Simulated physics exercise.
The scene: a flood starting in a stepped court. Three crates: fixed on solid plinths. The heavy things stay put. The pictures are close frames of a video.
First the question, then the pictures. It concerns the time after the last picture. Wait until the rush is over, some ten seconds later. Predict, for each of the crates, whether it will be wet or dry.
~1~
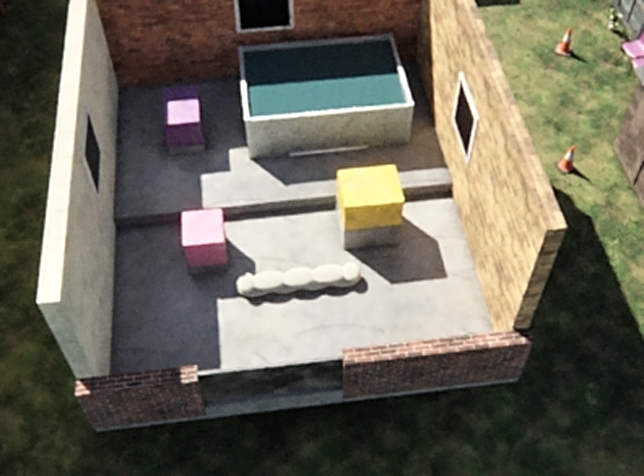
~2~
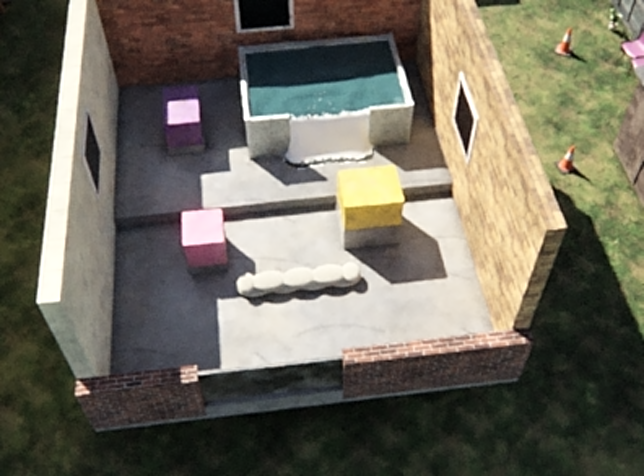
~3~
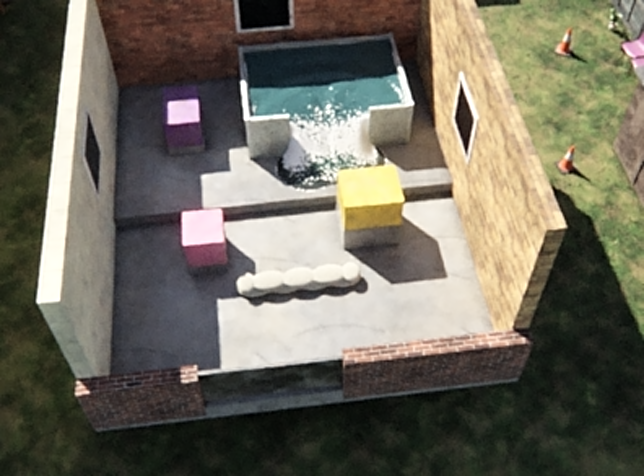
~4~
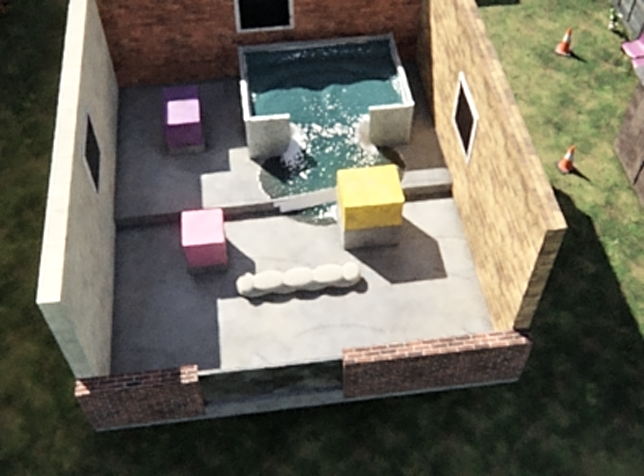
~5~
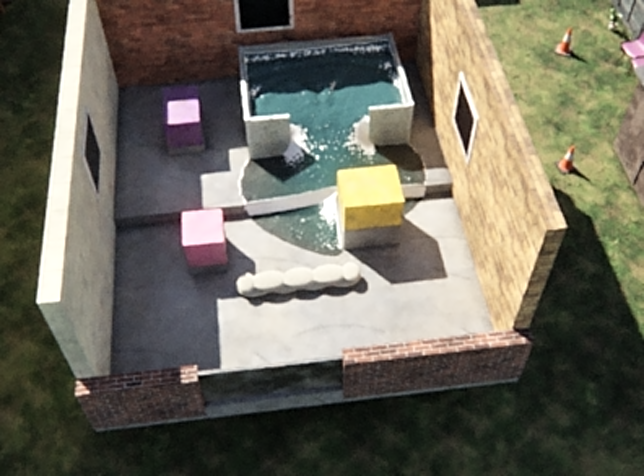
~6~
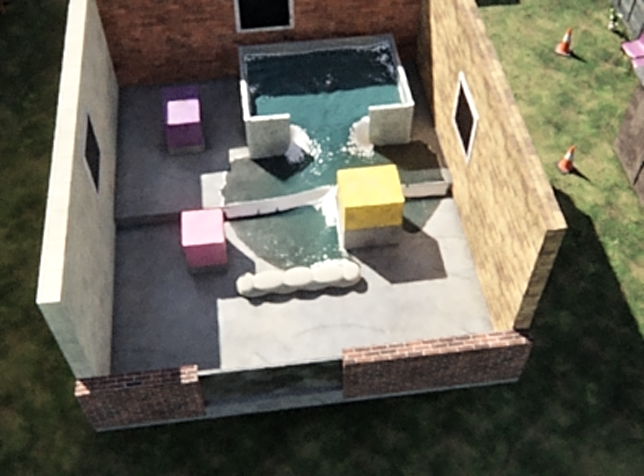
At the end, I expect the purple crate to never get touched. I expect the pink crate to get touched. I expect the yellow crate to get touched.
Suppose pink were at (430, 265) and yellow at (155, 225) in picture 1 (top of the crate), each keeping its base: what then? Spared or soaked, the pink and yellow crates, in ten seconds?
As I see it, the pink crate is flooded; meanwhile the yellow crate is not reached.
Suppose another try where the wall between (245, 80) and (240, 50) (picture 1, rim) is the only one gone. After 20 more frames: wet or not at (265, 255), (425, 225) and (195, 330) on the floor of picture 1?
So it's liquid at the first, nothing at the second and liquid at the third.
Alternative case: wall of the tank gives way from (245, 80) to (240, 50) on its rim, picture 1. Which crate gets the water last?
Answer: The one in yellow.
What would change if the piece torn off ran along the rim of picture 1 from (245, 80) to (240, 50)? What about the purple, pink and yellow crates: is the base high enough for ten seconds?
The purple crate gets drenched; the pink crate gets drenched; the yellow crate stays untouched.
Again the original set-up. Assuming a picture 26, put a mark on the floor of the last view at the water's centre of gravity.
I'd say around (310, 216).
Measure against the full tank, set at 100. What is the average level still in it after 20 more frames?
36 percent or thereabouts.
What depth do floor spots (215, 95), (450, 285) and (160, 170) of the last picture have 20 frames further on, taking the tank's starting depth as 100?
Going in order, roughly 0, 14 and 2 %.
A moment on, water covers 35 % of the floor; the purple crate not reached, the pink crate water round its plinth, the yellow crate water round its plinth.
Next, water covers 65 % of the floor; the purple crate not reached, the pink crate water round its plinth, the yellow crate water round its plinth.
Then, water covers 75 % of the floor; the purple crate not reached, the pink crate water round its plinth, the yellow crate water round its plinth.
Later, water covers 75 % of the floor; the purple crate water round its plinth, the pink crate water round its plinth, the yellow crate water round its plinth.
In the end, water covers 90 % of the floor; the purple crate stayed above the water, the pink crate was topped, the yellow crate was topped.
